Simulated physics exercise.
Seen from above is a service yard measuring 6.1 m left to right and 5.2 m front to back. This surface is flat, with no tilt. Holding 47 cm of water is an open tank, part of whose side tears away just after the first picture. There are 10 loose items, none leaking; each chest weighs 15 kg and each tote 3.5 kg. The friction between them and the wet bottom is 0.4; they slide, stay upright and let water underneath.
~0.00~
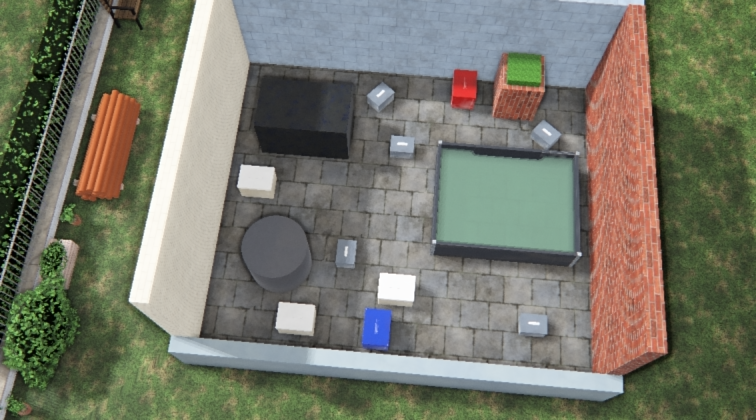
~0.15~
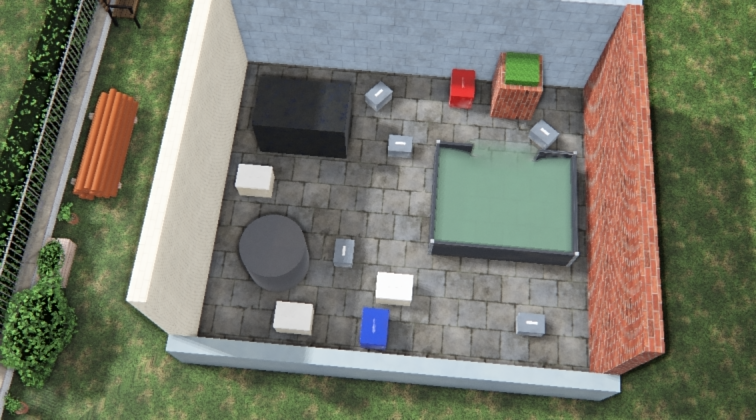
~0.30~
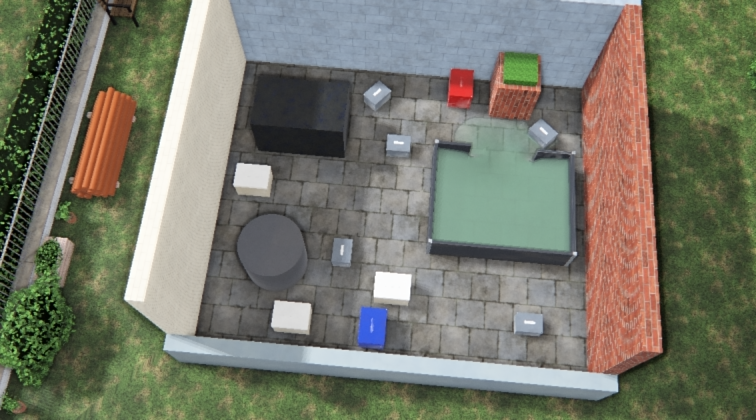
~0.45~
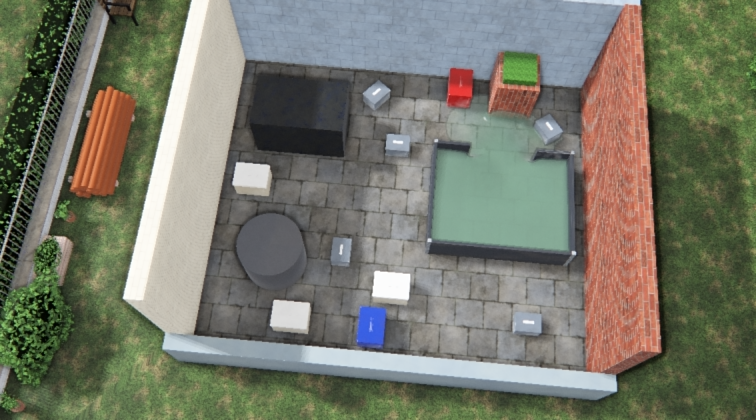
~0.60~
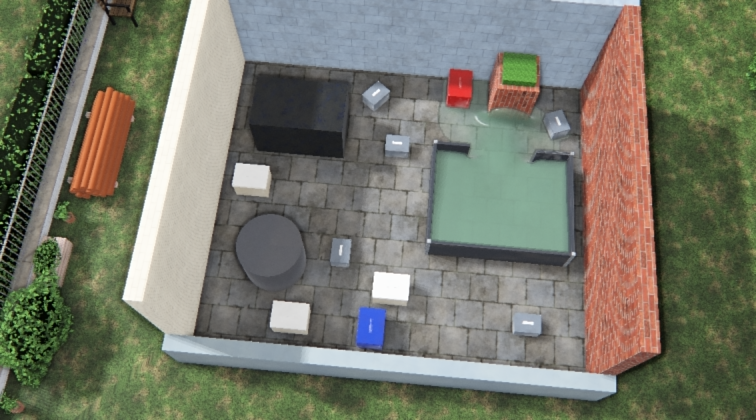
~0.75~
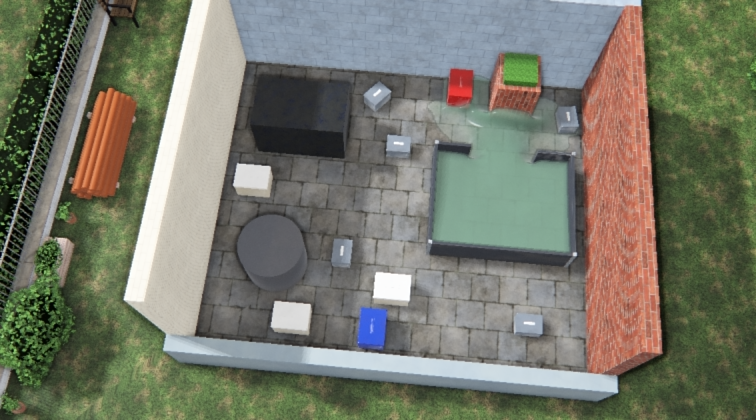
Green water spreads from a gap in a tank's back wall, nudging a grey box right.
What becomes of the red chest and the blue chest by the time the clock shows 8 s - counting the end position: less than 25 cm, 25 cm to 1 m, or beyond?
The red chest goes a long way, the blue chest hardly moves.
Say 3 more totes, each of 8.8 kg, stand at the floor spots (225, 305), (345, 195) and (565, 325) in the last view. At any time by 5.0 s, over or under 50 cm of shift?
Going through them in the order asked, they come out shy of the mark, shy of the mark and clear of the mark.
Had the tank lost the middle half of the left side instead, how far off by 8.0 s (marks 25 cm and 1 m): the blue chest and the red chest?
Here's how it goes: The blue chest winds up well off, and the red chest edges along somewhat.
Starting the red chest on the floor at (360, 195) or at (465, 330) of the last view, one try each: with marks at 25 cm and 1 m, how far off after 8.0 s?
Nearly still; nearly still.
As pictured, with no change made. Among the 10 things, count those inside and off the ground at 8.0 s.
Of them, 3.
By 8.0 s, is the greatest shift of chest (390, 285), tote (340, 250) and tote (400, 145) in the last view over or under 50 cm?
Item by item, they came out below the mark, below the mark and below the mark.
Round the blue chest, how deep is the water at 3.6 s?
Somewhere close to 0 cm.
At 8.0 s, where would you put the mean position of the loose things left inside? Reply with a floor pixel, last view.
Roughly at (358, 254).
After 1.6 s the red chest is near (418, 76), 0.8 m from its start, afloat; the blue chest is near (372, 326), 0.0 m from its start, aground; 2 afloat.
After 3.6 s the red chest is near (259, 63), 3.5 m from its start, afloat; the blue chest is near (372, 326), 0.0 m from its start, aground; 2 afloat.
After 5.6 s the red chest is near (249, 98), 3.7 m from its start, afloat; the blue chest is near (372, 326), 0.0 m from its start, aground; 3 afloat.
After 8.0 s the red chest is near (219, 260), 5.1 m from its start, aground; the blue chest is near (372, 326), 0.0 m from its start, aground; 3 afloat.
